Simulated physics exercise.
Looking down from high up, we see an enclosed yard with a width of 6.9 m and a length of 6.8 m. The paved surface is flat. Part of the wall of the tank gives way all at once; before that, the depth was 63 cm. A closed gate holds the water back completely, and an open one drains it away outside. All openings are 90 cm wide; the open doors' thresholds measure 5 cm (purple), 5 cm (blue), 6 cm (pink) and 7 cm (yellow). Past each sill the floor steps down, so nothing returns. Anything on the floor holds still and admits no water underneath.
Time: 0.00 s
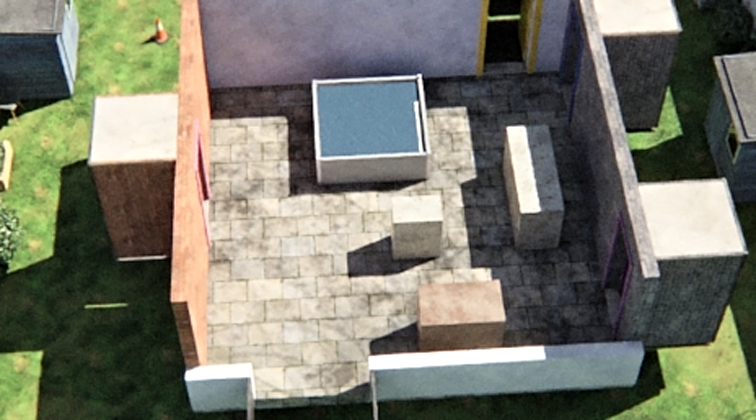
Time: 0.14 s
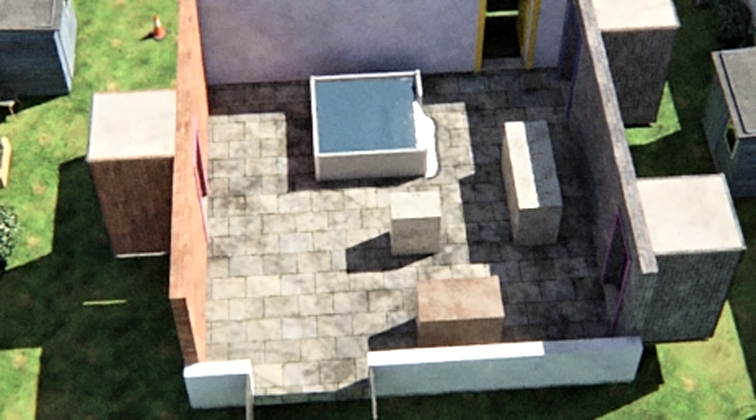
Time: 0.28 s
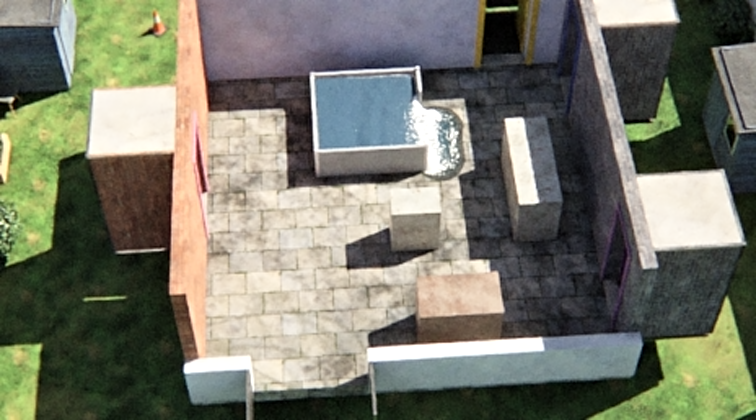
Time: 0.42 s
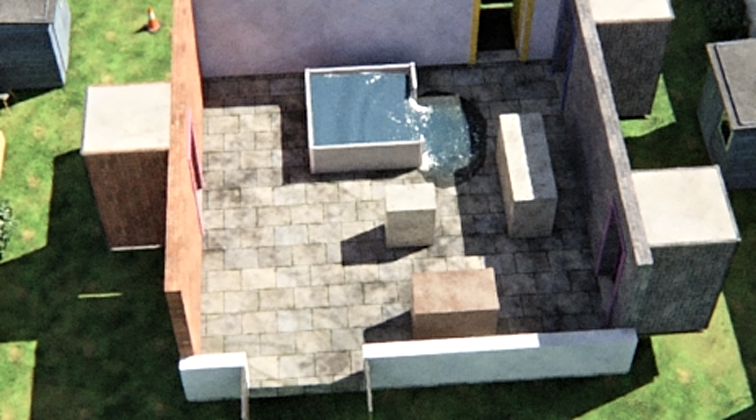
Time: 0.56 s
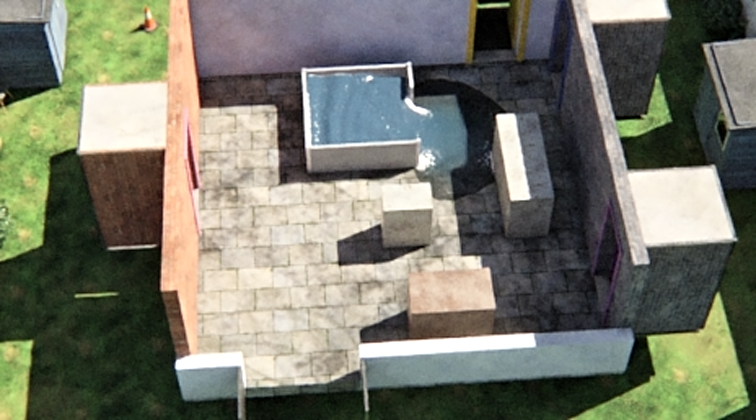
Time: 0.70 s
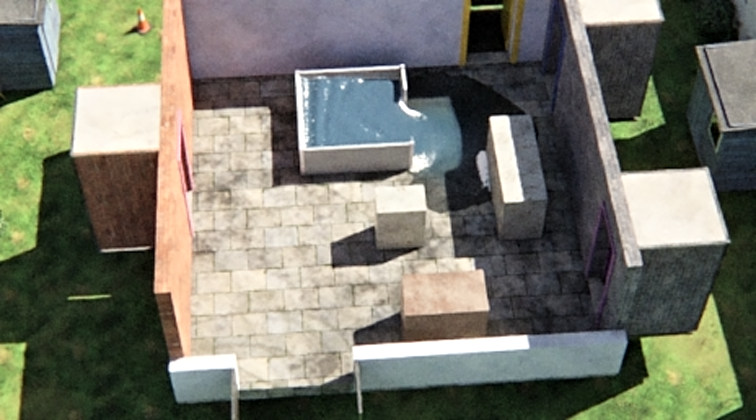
In the video, seen from high above, a water-filled tank stands in a walled, paved yard with several blocks; its right side gives way, and water pours through the gap, spreading across the paving to the pale block on the right.
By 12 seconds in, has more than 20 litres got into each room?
At the purple door the inflow will break the limit. At the blue door the inflow will break the limit. At the pink door the inflow will remain within the limit. At the yellow door the inflow will break the limit.
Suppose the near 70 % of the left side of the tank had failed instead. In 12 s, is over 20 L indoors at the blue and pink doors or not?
Then: Blue above, pink over.
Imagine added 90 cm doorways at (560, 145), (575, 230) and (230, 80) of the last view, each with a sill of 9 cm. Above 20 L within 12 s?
Result in order - more than that, not enough, not enough.
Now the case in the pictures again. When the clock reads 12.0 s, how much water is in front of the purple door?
It comes to near 5.5 cm.
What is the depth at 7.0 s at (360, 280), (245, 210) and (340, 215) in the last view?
Around 2 cm, 1 cm and 1 cm.
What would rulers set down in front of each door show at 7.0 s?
In cm: Purple 8, blue 10, pink 1, yellow 8.
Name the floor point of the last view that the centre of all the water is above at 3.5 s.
Centre: Roughly (447, 166) px.
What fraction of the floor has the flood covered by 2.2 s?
Close to 30 in a hundred.
After 1.4 s water covers 20 % of the floor and is deepest (37 cm) near (556, 141); purple door not reached, blue door 14 cm at the sill, 11 L in, pink door not reached, yellow door 5 cm at the sill, 0 L in.
After 2.2 s water covers 30 % of the floor and is deepest (38 cm) near (540, 65); purple door not reached, blue door 21 cm at the sill, 75 L in, pink door not reached, yellow door 5 cm at the sill, 0 L in.
After 3.5 s water covers 45 % of the floor and is deepest (26 cm) near (601, 354); purple door 6 cm at the sill, 0 L in, blue door 18 cm at the sill, 186 L in, pink door not reached, yellow door 11 cm at the sill, 16 L in.
After 7.0 s water covers 70 % of the floor and is deepest (12 cm) near (558, 356); purple door 8 cm at the sill, 17 L in, blue door 10 cm at the sill, 308 L in, pink door not reached, yellow door 8 cm at the sill, 38 L in.
After 12.0 s water covers 95 % of the floor and is deepest (8 cm) near (558, 356); purple door 6 cm at the sill, 35 L in, blue door 6 cm at the sill, 328 L in, pink door 6 cm at the sill, 0 L in, yellow door 5 cm at the sill, 40 L in.
